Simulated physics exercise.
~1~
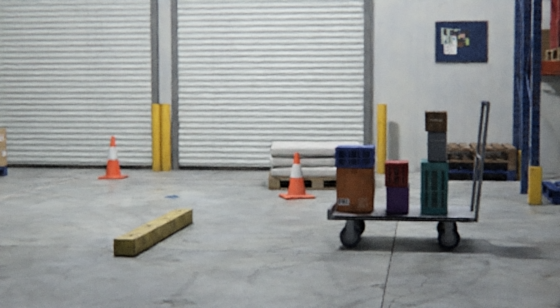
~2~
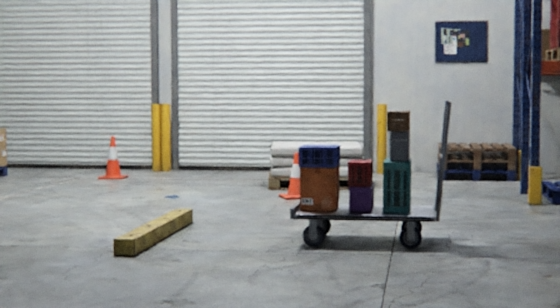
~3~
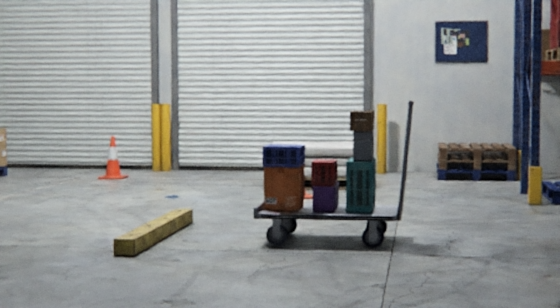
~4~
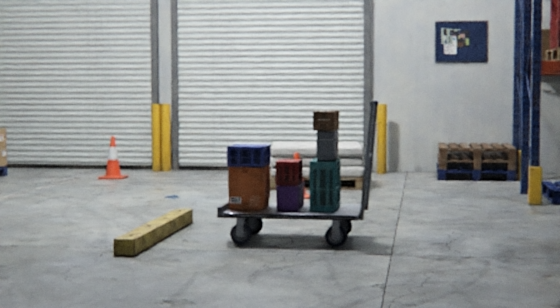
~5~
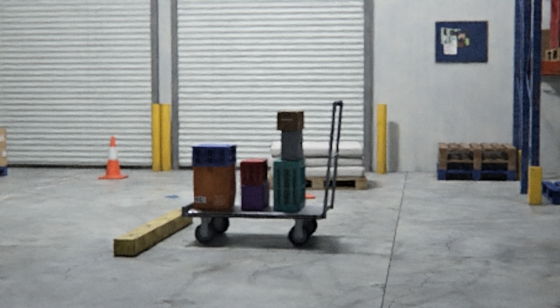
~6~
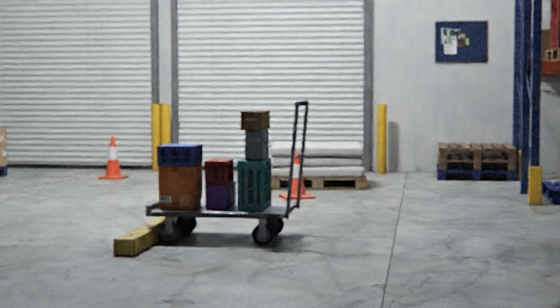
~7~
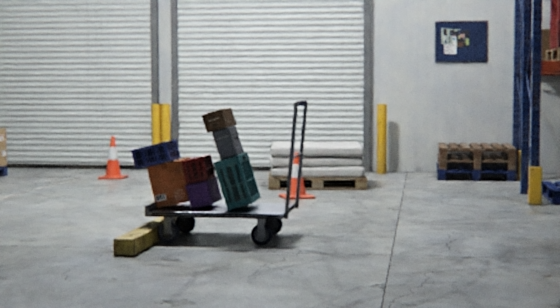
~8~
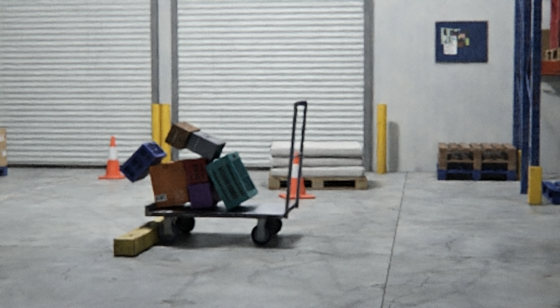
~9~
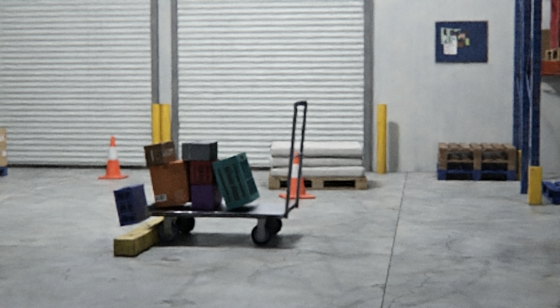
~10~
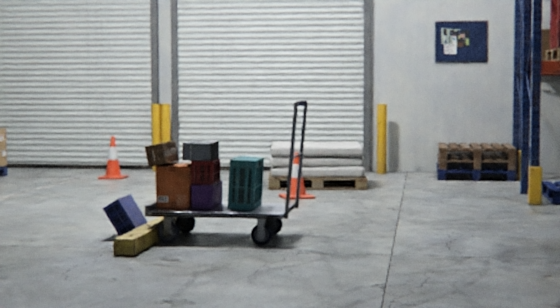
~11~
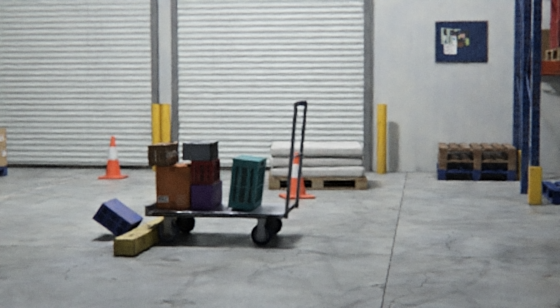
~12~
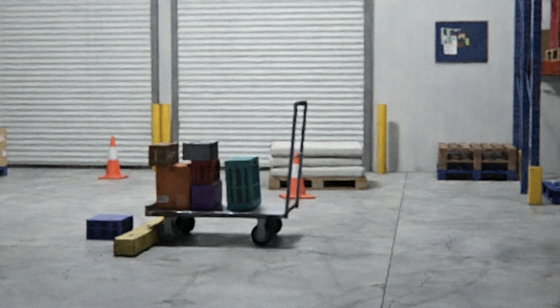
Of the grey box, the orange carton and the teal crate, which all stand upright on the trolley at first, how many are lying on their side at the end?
One of them ends up on its side, the grey box. The orange carton and the teal crate are not lying on their sides.
